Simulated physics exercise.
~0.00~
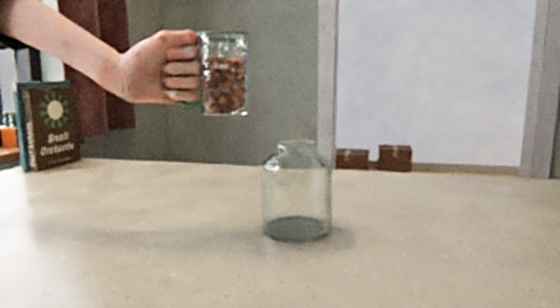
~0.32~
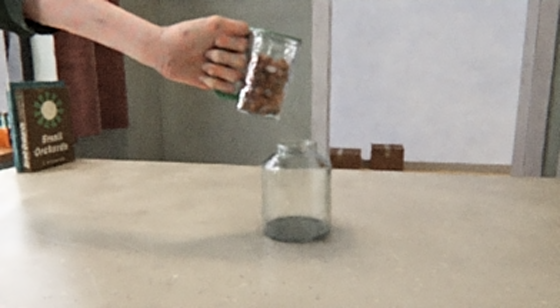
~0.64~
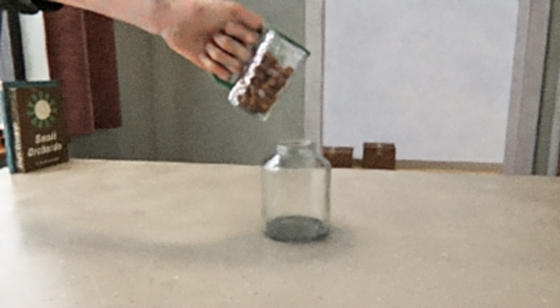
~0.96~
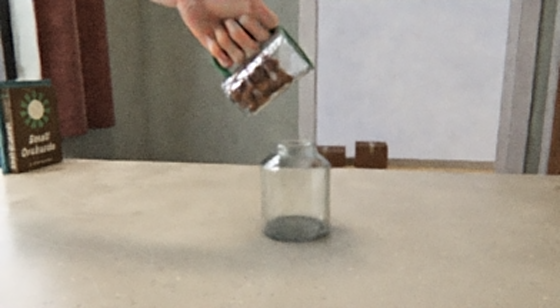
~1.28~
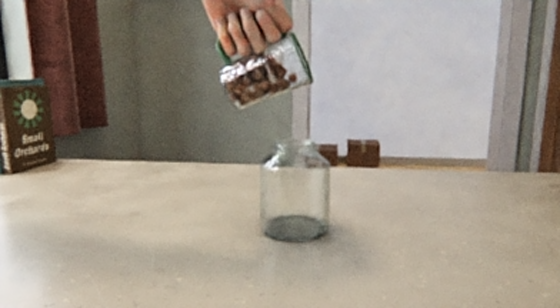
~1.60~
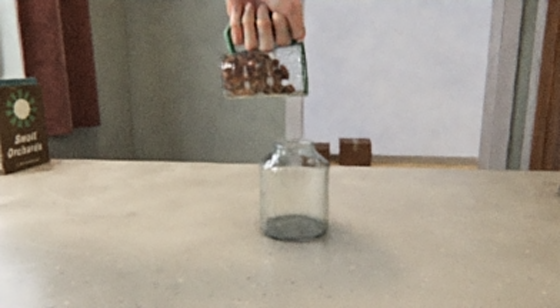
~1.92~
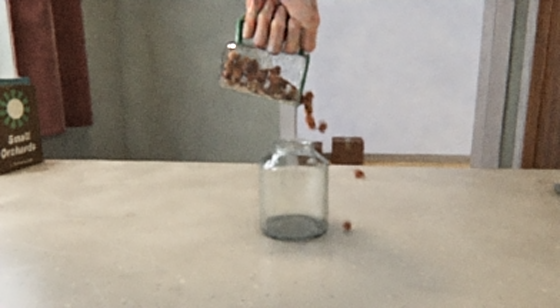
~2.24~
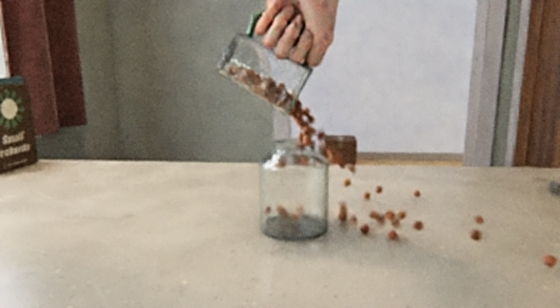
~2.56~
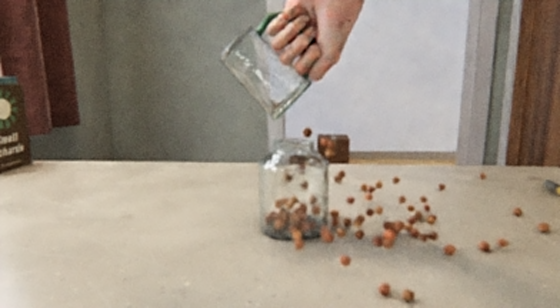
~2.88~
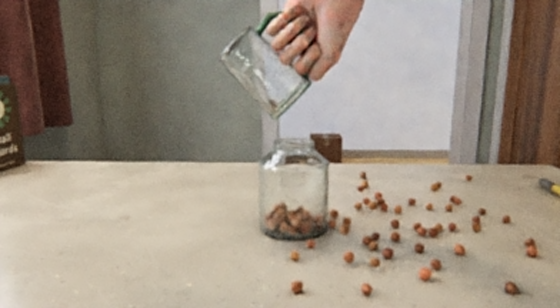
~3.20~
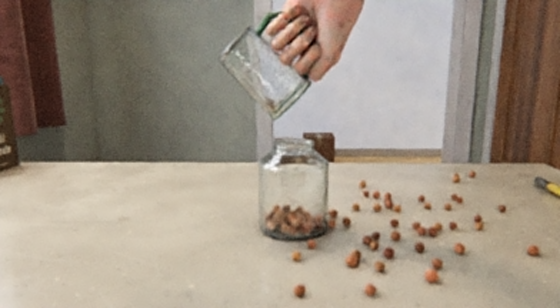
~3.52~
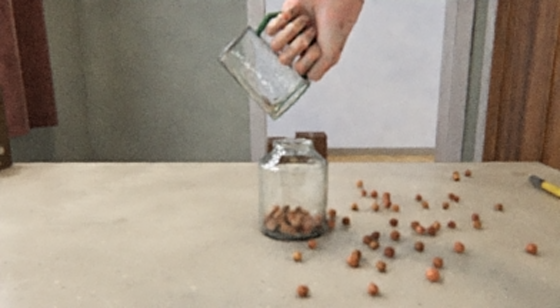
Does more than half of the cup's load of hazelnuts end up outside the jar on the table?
Yes, the larger part of the hazelnuts lies scattered on the table, mostly to the right of the jar. A fair share lands in the jar, and the cup is left with hardly any.
On a pale tabletop in a room with a dark red curtain and a book at the left, an open glass jar stands empty. A hand holds a clear cup of hazelnuts above it, then moves it over the jar while tipping it to the right. Once the cup is past level, a few nuts drop out and miss the jar on its right side. The rest rush out as the cup tilts further, some falling inside and many bouncing across the table. The hand holds the emptied cup mouth down over a partly filled jar, with nuts scattered mainly to the right.
